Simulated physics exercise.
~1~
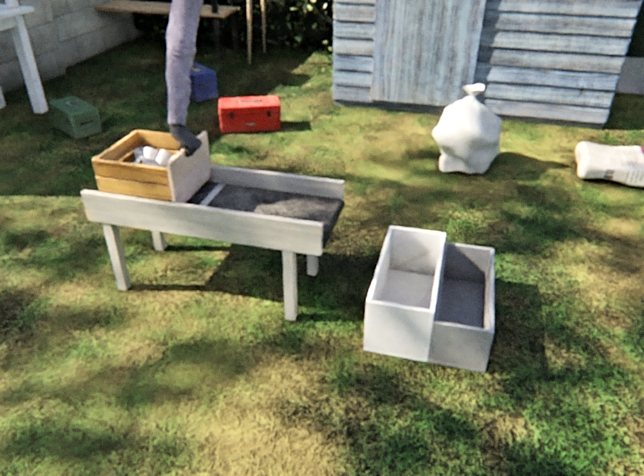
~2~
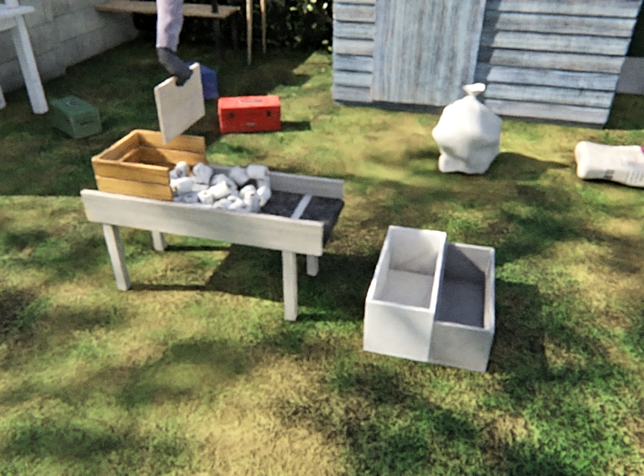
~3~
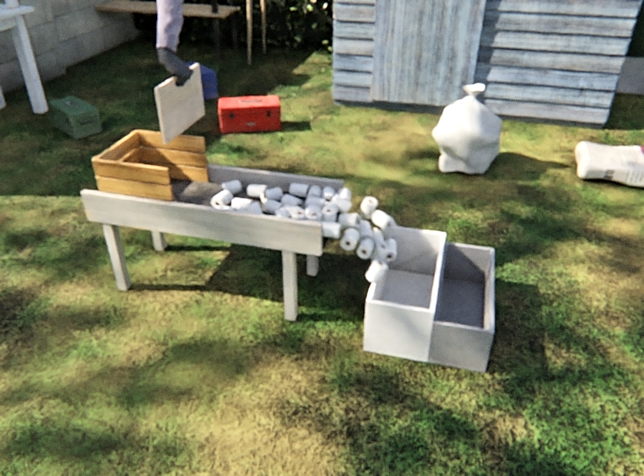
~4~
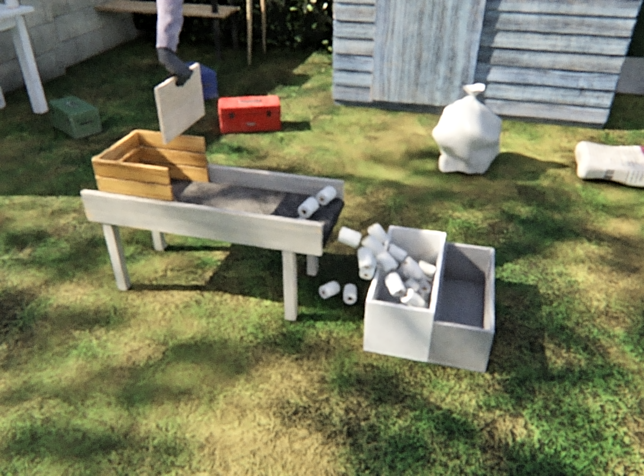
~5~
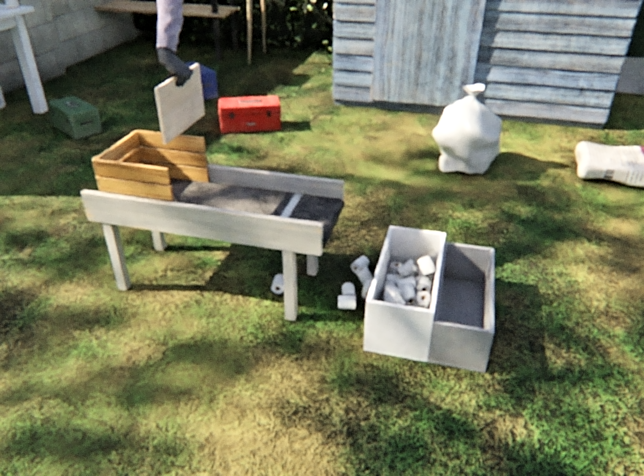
A gloved hand lifting a gate from a wooden pen, white rolls riding a belt and dropping mostly into a white tub.
